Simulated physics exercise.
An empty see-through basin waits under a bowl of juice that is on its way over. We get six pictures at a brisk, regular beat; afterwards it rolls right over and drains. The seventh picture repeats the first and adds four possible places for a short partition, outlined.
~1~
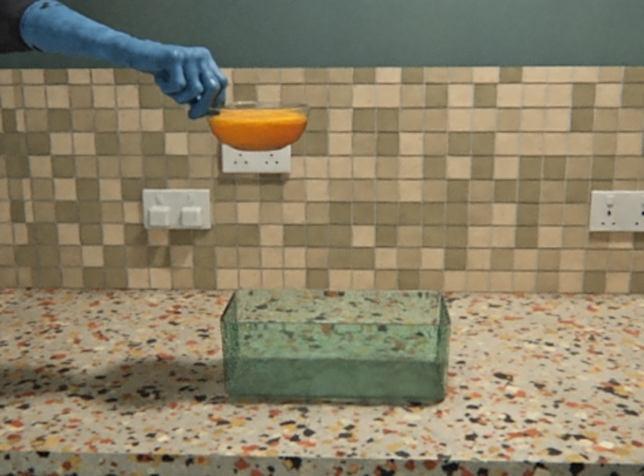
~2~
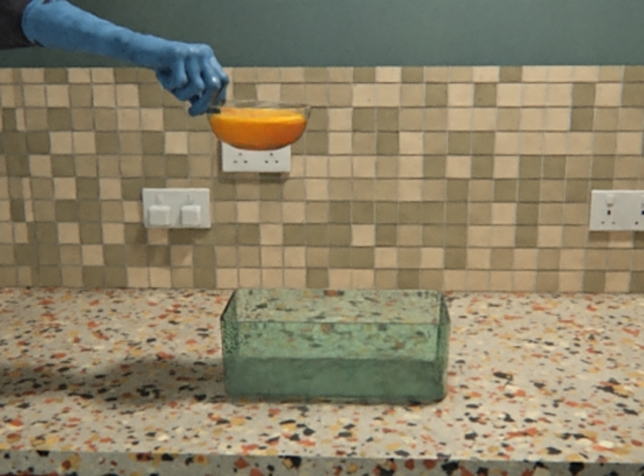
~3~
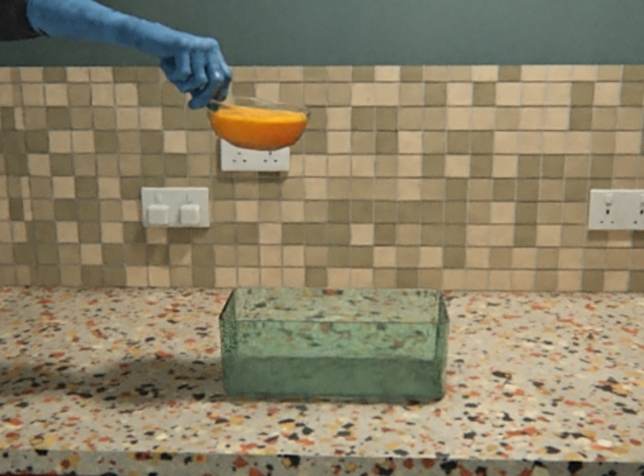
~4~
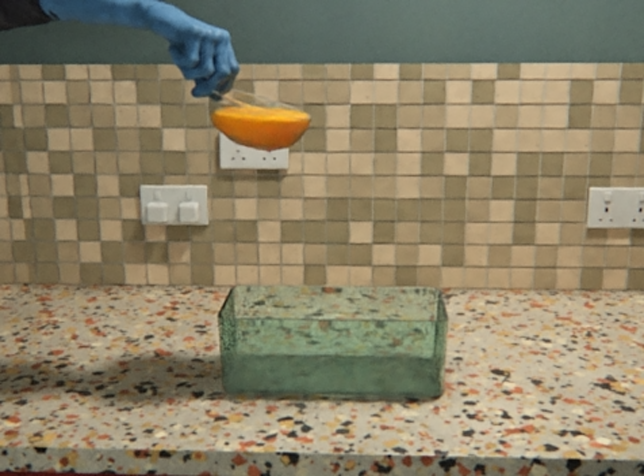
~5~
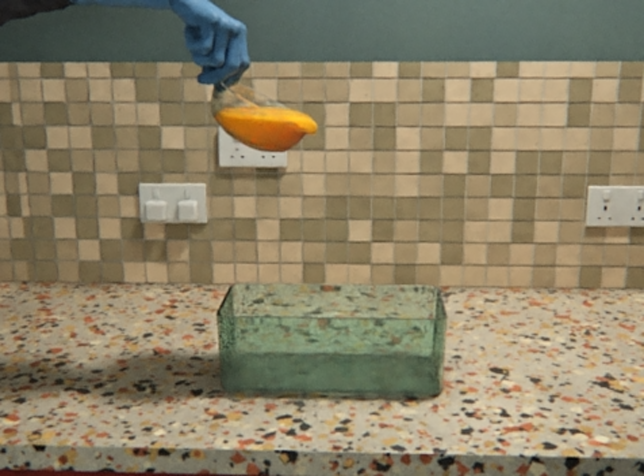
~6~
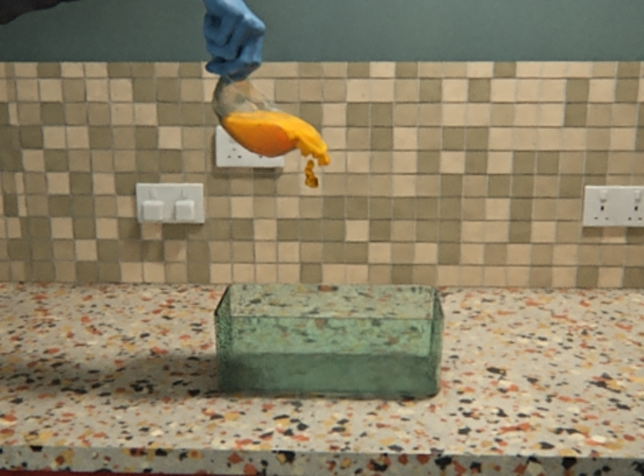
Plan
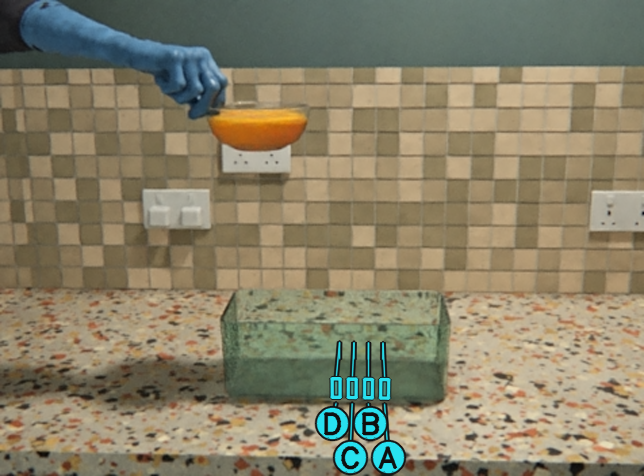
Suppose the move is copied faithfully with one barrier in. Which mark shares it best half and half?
Best: B.
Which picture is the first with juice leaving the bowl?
In picture 5.
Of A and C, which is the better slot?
C it is.
On the marked copy, A at (384, 403); B at (368, 403); C at (352, 403); D at (336, 403).
Choosing A, about 75 % ends left of the wall and 22 % right of it; 3 % is lost outside.
Choosing B, about 51 % ends left of the wall and 46 % right of it; 3 % is lost outside.
Choosing C, about 34 % ends left of the wall and 62 % right of it; 4 % is lost outside.
Choosing D, about 25 % ends left of the wall and 72 % right of it; 3 % is lost outside.
